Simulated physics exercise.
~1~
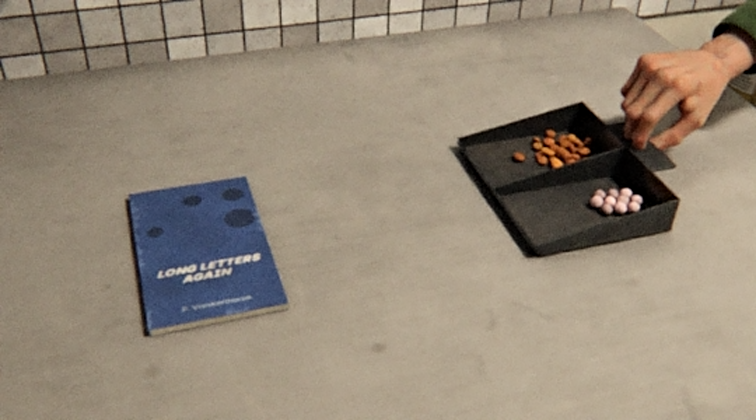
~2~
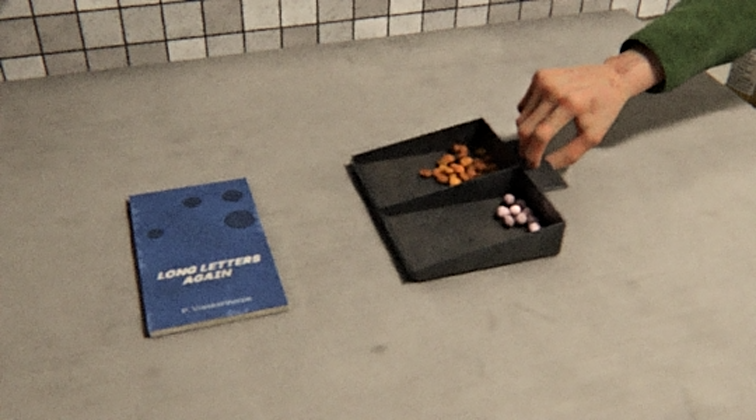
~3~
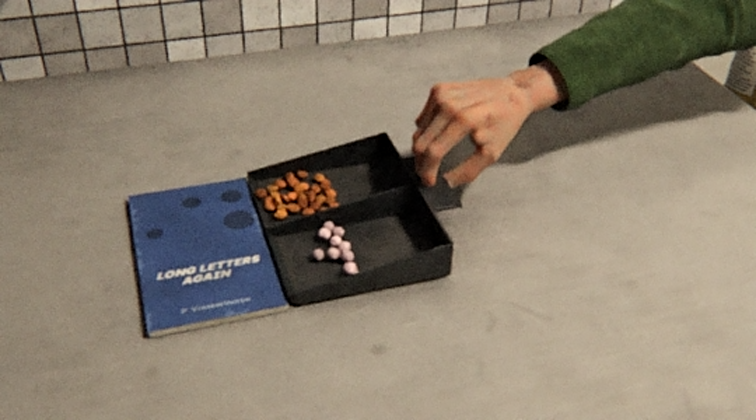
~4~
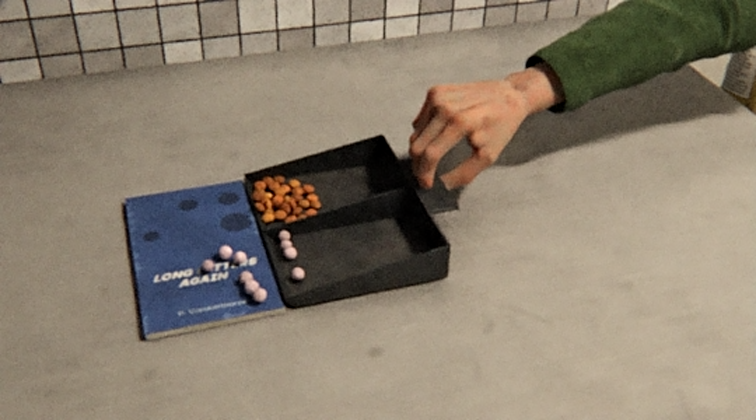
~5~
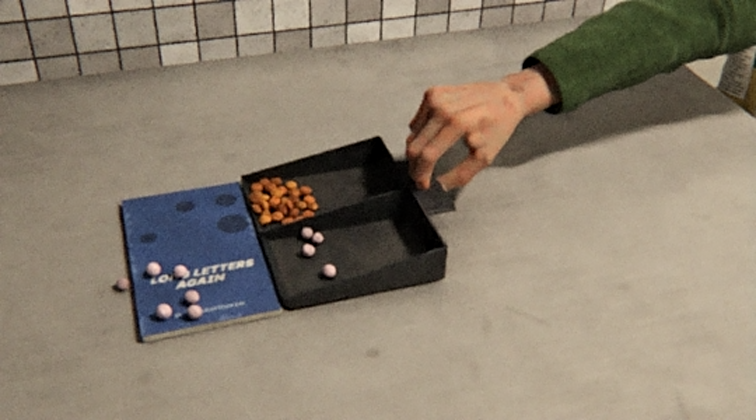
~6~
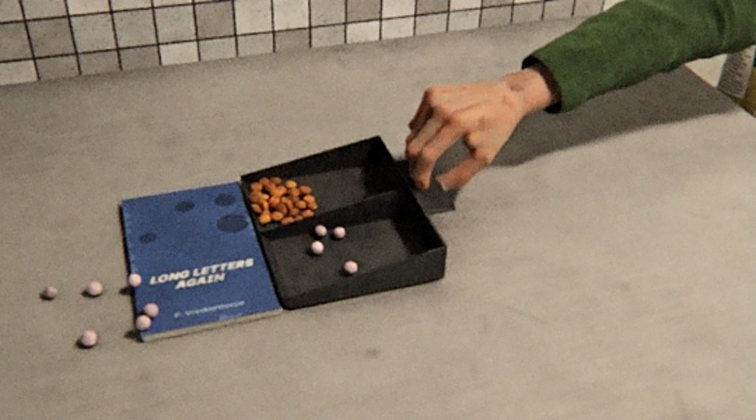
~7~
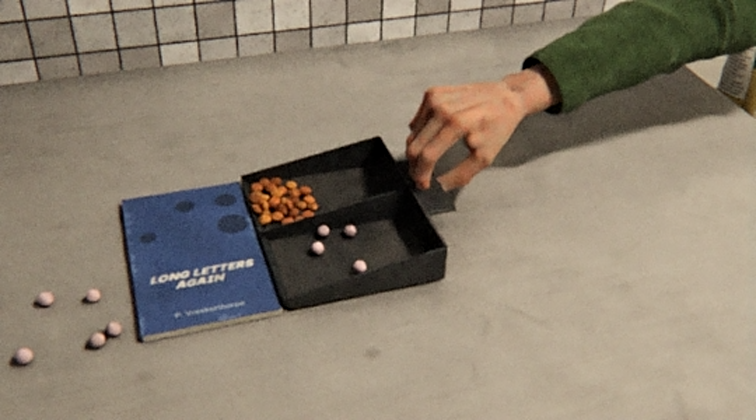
A black two-part tray of almonds and pale pink balls slid left across a gray counter, pushed by a hand, until it stopped against a thin blue book; most of the balls spilled over the book onto the counter, while the nuts bunched up inside.
